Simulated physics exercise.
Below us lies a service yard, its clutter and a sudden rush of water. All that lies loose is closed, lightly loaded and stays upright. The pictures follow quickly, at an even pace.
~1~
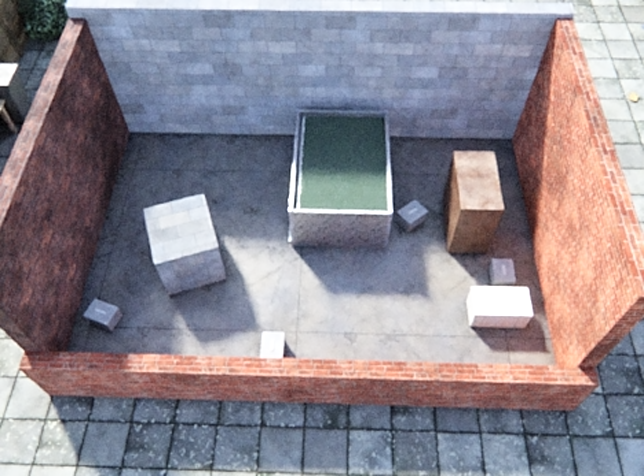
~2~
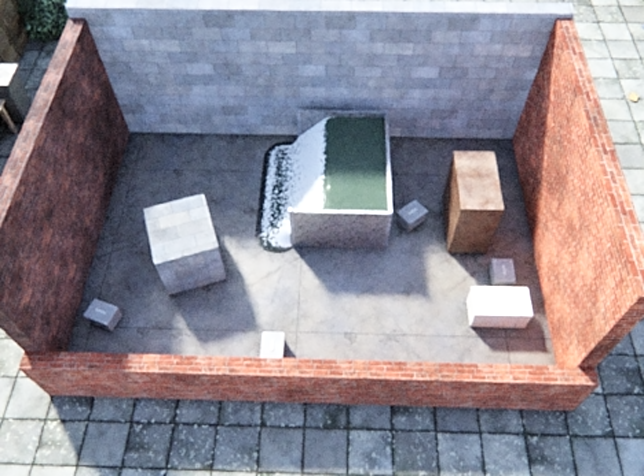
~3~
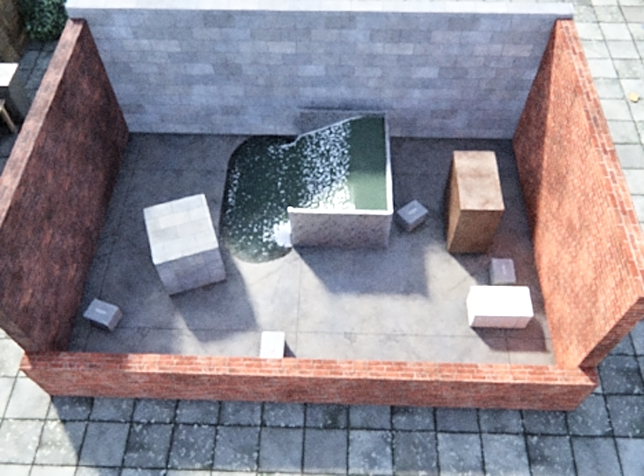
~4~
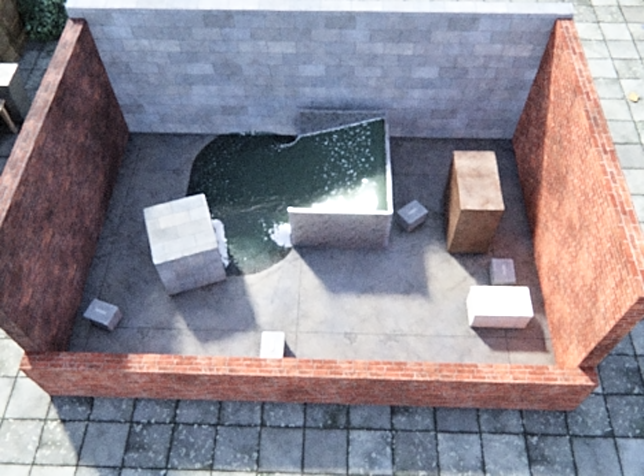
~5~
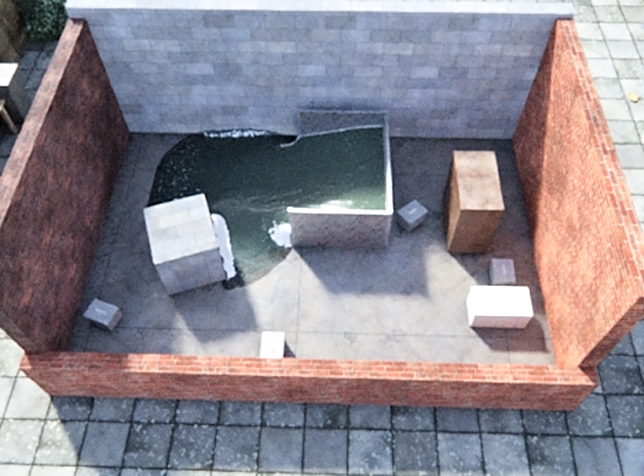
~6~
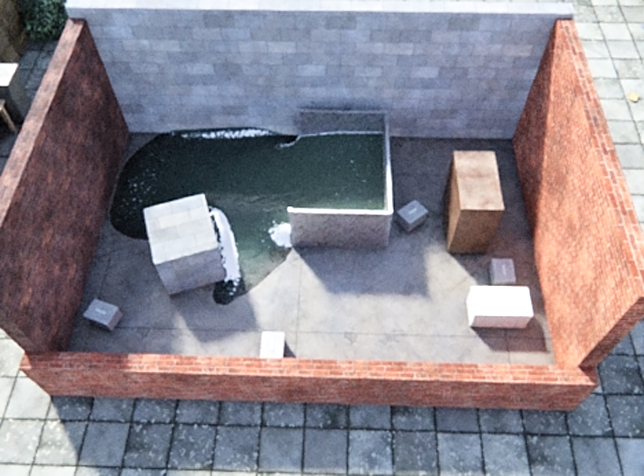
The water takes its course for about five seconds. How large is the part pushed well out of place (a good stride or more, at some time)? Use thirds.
It is between one and two thirds.
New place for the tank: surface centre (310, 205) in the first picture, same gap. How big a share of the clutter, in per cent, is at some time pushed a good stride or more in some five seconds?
Near 40 in a hundred.
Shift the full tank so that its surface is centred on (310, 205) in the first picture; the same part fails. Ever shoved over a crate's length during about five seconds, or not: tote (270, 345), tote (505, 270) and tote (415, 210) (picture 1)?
In turn: Moved that far, less than that, short of that.
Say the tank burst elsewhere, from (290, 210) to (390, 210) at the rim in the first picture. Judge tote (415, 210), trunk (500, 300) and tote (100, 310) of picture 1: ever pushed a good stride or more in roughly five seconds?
One after the other: Less than that, swept aside, swept aside.
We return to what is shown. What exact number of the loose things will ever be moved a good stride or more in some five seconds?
The number is 2.
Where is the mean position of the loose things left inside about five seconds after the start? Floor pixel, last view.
Roughly at (423, 291).
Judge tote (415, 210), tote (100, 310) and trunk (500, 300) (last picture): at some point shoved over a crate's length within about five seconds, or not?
One after the other: Never so far, that far or more, less than that.
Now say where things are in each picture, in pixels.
A tote at (101, 312), on the bottom; a tote at (504, 270) rests on the ground; 0 of 5 have shifted, in the first frame.
A tote at (101, 312) rests on the ground; a tote at (504, 270), on the bottom; 0 of 5 have shifted, in the second frame.
A tote at (101, 312), on the bottom; a tote at (504, 270), on the bottom; 0 of 5 have shifted, in the third frame.
A tote at (101, 312), on the bottom; a tote at (504, 270) rests on the ground; 0 of 5 have shifted, in the fourth frame.
A tote at (101, 312), on the bottom; a tote at (504, 270) rests on the ground; 0 of 5 have shifted, in the fifth frame.
A tote at (101, 312) rests on the ground; a tote at (504, 270) rests on the ground; 0 of 5 have shifted, in the sixth frame.
A moment on, 0 of 5 are well off their spots; 0 afloat.
Next, 0 of 5 are well off their spots; 0 afloat.
Later, 1 of 5 are well off their spots; 1 afloat.
In the end, 2 of 5 are well off their spots, and 2 have been at some point; 1 afloat.
